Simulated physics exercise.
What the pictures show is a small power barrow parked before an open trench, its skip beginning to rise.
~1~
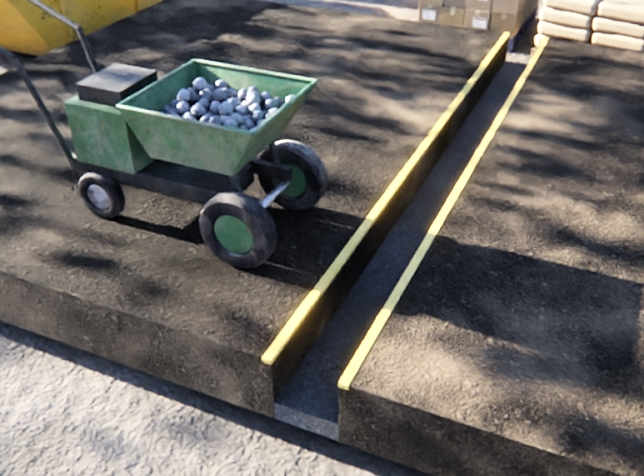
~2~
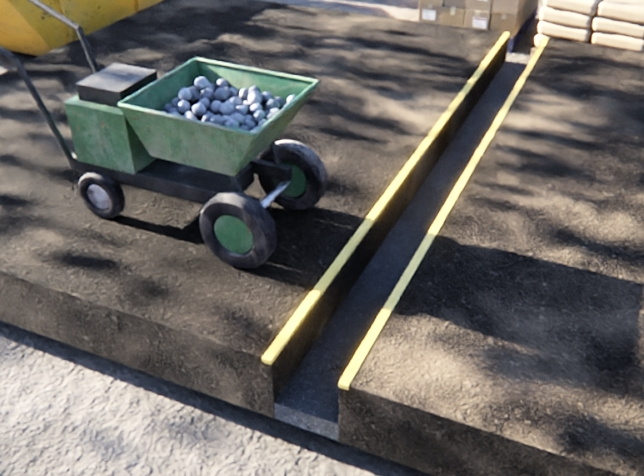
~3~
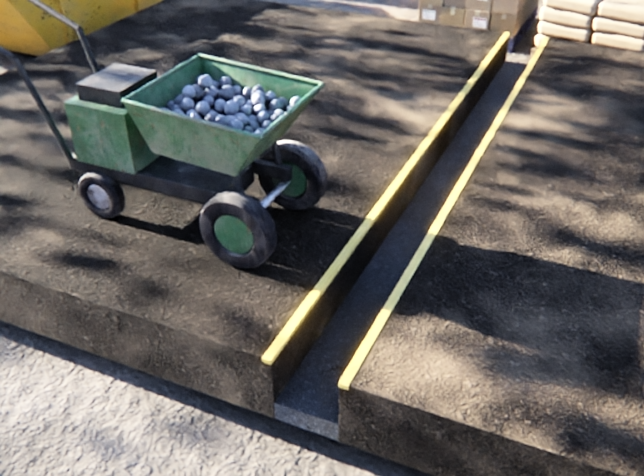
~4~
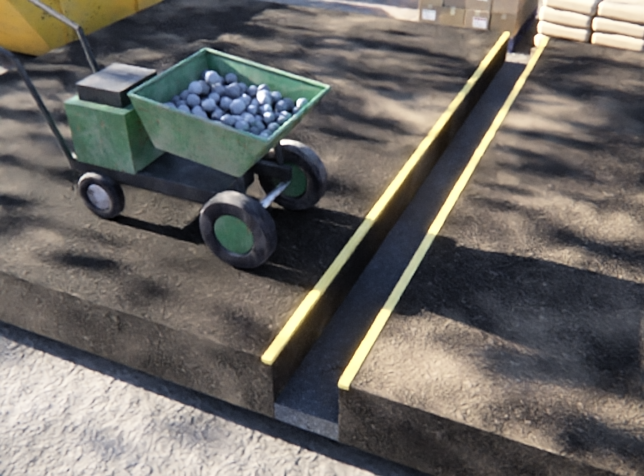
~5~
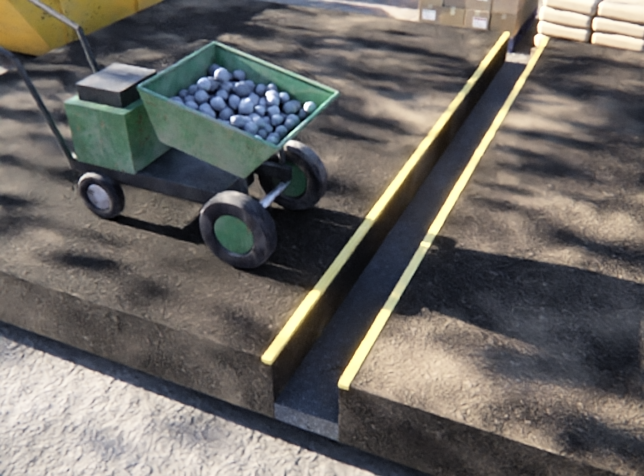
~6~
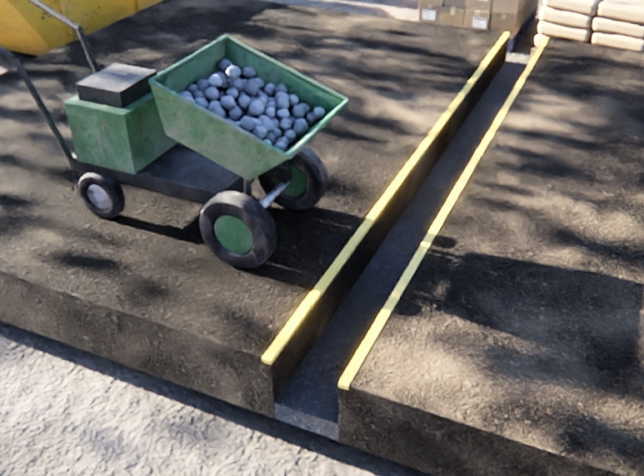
Beside an open trench, a parked barrow's green skip of grey cobbles slowly tilts toward the right.
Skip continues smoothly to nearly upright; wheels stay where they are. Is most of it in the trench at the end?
Mostly in.
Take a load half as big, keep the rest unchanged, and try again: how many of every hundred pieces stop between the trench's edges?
It would be around 90 per cent.
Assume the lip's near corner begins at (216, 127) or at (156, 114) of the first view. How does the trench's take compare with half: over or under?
Well, parked at the first spot it'd be past the halfway mark, and at the second it'd be short of the halfway mark.
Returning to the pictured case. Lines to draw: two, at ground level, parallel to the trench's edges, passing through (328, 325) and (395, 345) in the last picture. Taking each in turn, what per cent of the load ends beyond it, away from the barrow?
First 70 in a hundred, second 10 in a hundred.
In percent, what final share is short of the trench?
Share of load: Near 0 %.
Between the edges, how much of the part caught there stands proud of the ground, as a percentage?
Estimate: Near 5 per cent.
Just after the last frame, skip tipped steeply; every one in the skip.
A moment on, skip tipped steeply; almost all in the skip; just a few in or heaped over the trench; just a few beyond it.
Further on, skip tipped right over; roughly half in the skip; roughly a third in or heaped over the trench; roughly a quarter beyond it.
When it is over, skip tipped right over; just a few in the skip; the larger part in or heaped over the trench; roughly a quarter beyond it.
